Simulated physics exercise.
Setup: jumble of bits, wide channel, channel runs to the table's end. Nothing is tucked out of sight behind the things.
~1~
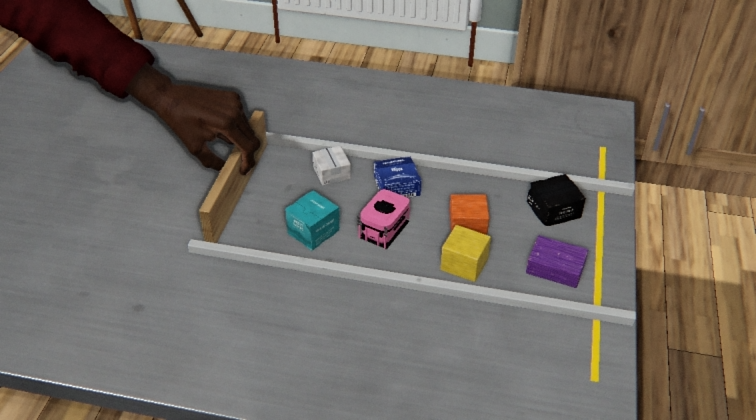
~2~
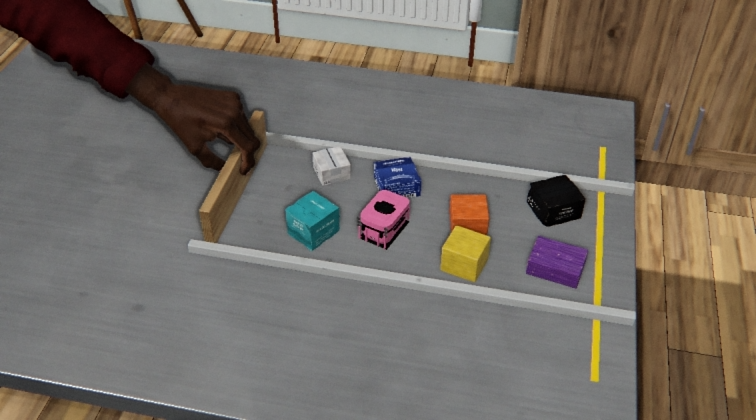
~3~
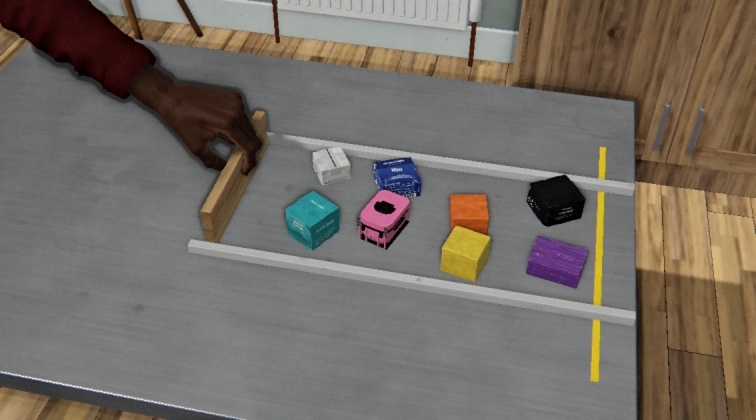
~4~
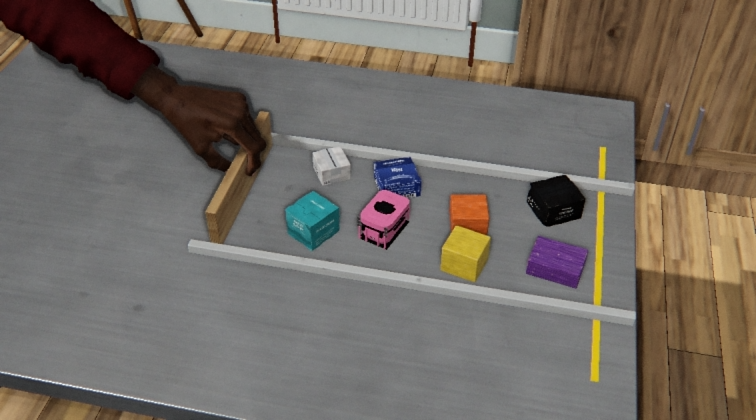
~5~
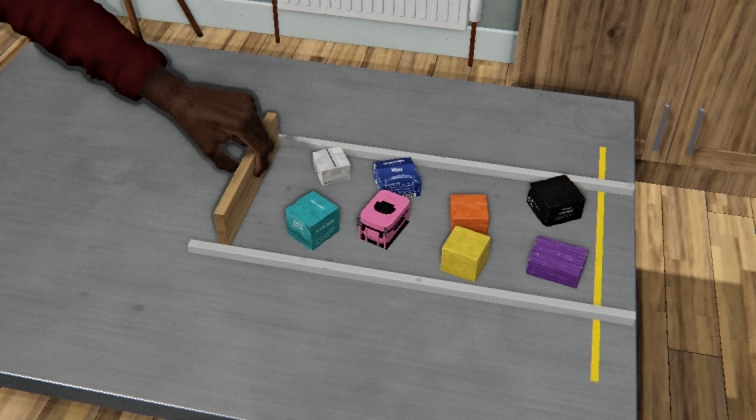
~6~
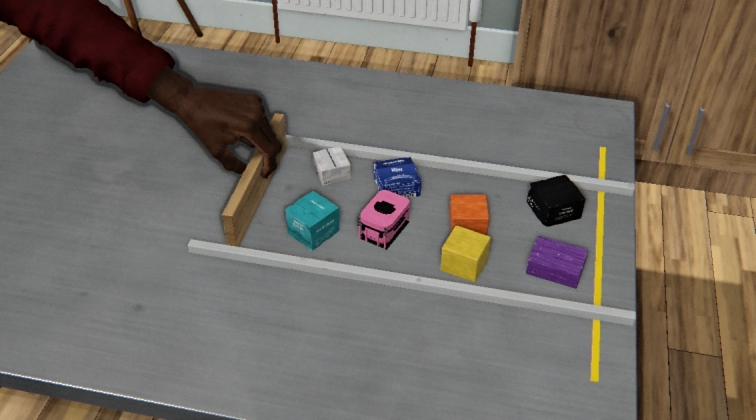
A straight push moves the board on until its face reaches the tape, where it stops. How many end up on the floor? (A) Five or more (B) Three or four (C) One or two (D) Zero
Answer: A.
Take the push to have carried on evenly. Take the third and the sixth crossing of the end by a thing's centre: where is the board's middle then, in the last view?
Roughly (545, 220) and then roughly (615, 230).
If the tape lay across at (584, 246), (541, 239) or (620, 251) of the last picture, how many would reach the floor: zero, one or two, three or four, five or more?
Results per position - at least five / one to two / at least five.
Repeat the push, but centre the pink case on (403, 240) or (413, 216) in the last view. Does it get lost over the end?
Taking the places in order, it ends up off; it sits tight.
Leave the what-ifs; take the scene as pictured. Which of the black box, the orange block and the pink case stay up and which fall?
Each one: The black box ends up down, the orange block ends up down, the pink case ends up down.
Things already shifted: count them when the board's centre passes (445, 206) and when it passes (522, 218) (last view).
One spot: 7. Other spot: 8.
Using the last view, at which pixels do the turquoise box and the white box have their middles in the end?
(621, 259) and (618, 206).
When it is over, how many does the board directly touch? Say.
The number is 3.
Soon after, none off yet; purple block at rest near (557, 262); black box at rest near (556, 200); yellow block moving near (473, 257).
In the end, the number that fall off is five or more; gone, blue box, pink case, orange block, black box and purple block.
